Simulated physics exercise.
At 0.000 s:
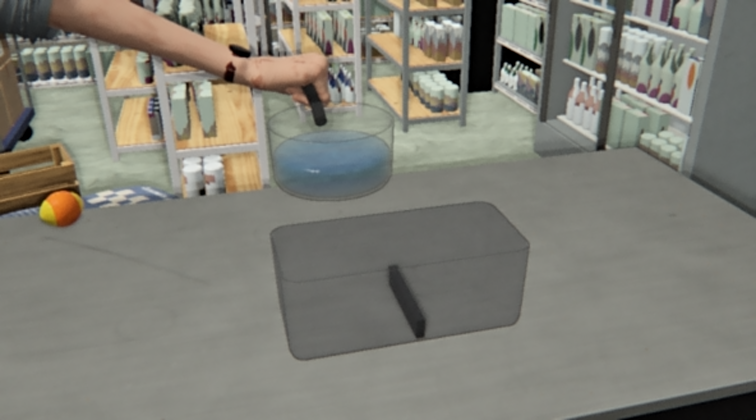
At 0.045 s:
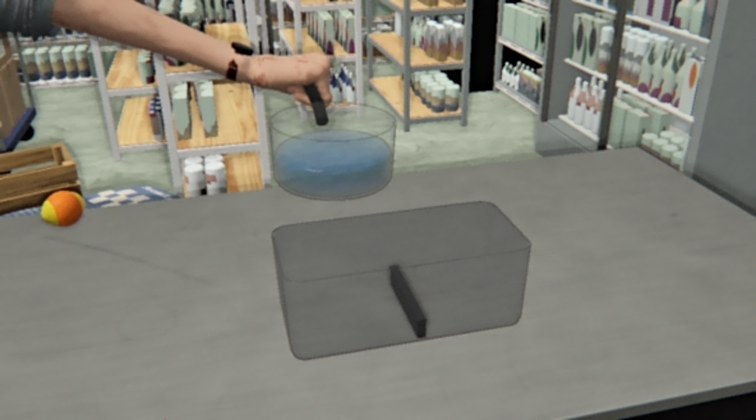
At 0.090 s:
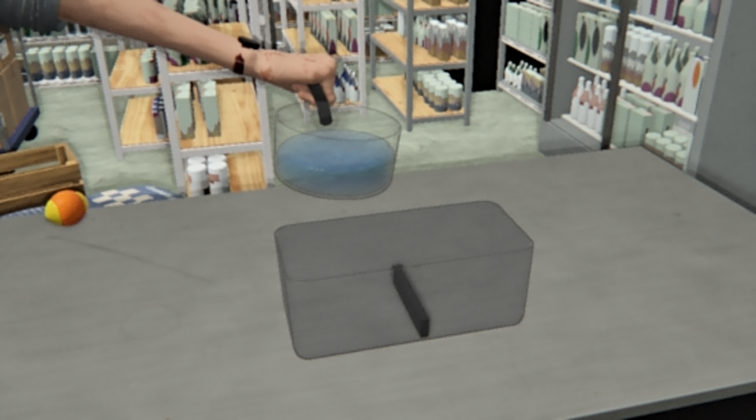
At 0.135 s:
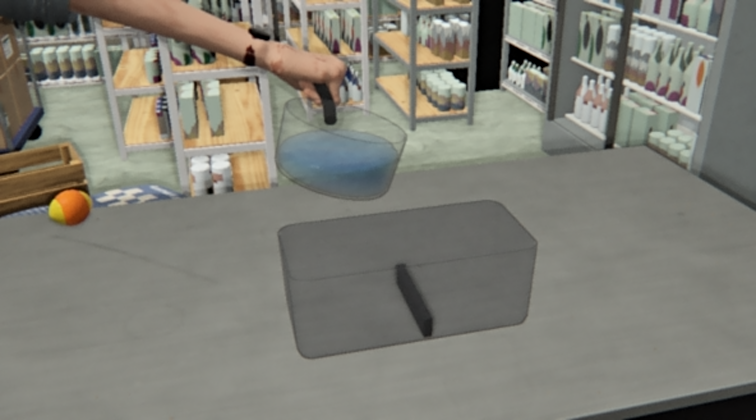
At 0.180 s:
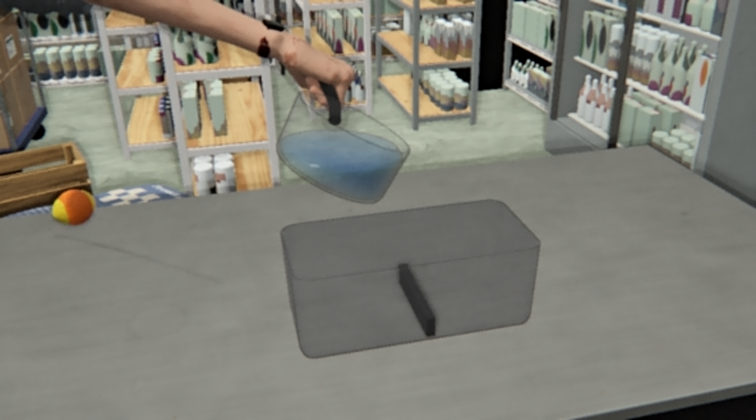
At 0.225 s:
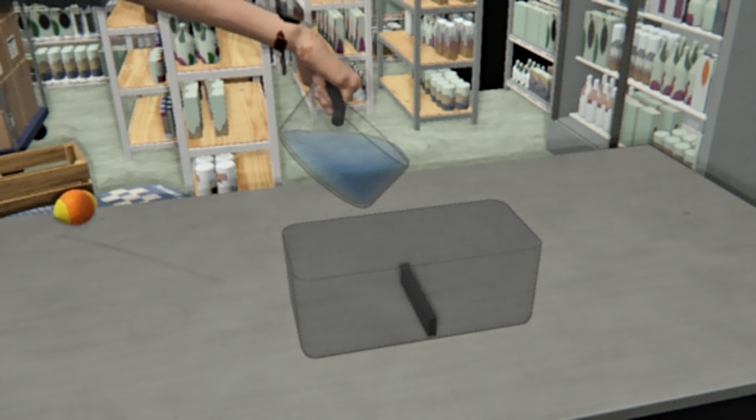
In a shop lined with shelves of bottles, a grey countertop is seen from slightly above, the view drifting very slightly. A hand reaching from the upper left holds a clear saucepan of blue water by its dark handle, above and behind a transparent grey oblong basin with a dark divider, an orange-and-yellow ball at left. The hand tilts the saucepan steadily rightward, and the water shifts inside it towards the lowered rim.
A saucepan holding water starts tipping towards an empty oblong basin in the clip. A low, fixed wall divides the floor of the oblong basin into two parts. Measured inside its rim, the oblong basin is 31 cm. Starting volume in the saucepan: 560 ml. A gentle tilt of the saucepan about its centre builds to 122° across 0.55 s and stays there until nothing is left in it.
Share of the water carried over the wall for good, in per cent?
Near 48 per cent.
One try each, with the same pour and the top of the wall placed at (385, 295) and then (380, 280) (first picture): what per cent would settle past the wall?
First try about 70 %, second try about 75 %.
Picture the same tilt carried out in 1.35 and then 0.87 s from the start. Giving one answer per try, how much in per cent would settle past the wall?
Near 65 in a hundred on the first go and near 60 in a hundred on the second.
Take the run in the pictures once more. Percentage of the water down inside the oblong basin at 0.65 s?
About 94 %.
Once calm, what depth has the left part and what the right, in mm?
Once settled, the left stands around 12 mm and the right around 14 mm.
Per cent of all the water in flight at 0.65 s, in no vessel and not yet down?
5 per cent or so.
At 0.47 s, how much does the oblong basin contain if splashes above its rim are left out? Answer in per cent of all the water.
54 %, give or take.
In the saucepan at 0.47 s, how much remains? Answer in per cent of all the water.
Close to 12 percent of the liquid remains at that time.
Then, 0.47 s in, the tilt is 116° and 11 per cent is still to pour, 15 is left of the wall and 40 right of it.
Then, 0.65 s in, the tilt is 122° and 1 per cent is still to pour, 42 is left of the wall and 52 right of it.
Then, 0.84 s in, the tilt is 122° and 0 per cent is still to pour, 47 is left of the wall and 49 right of it.
Then, 1.05 s in, the tilt is 122° and 0 per cent is still to pour, 49 is left of the wall and 49 right of it.
Finally, 49 per cent lies left of the wall, 48 right of it and 3 outside.
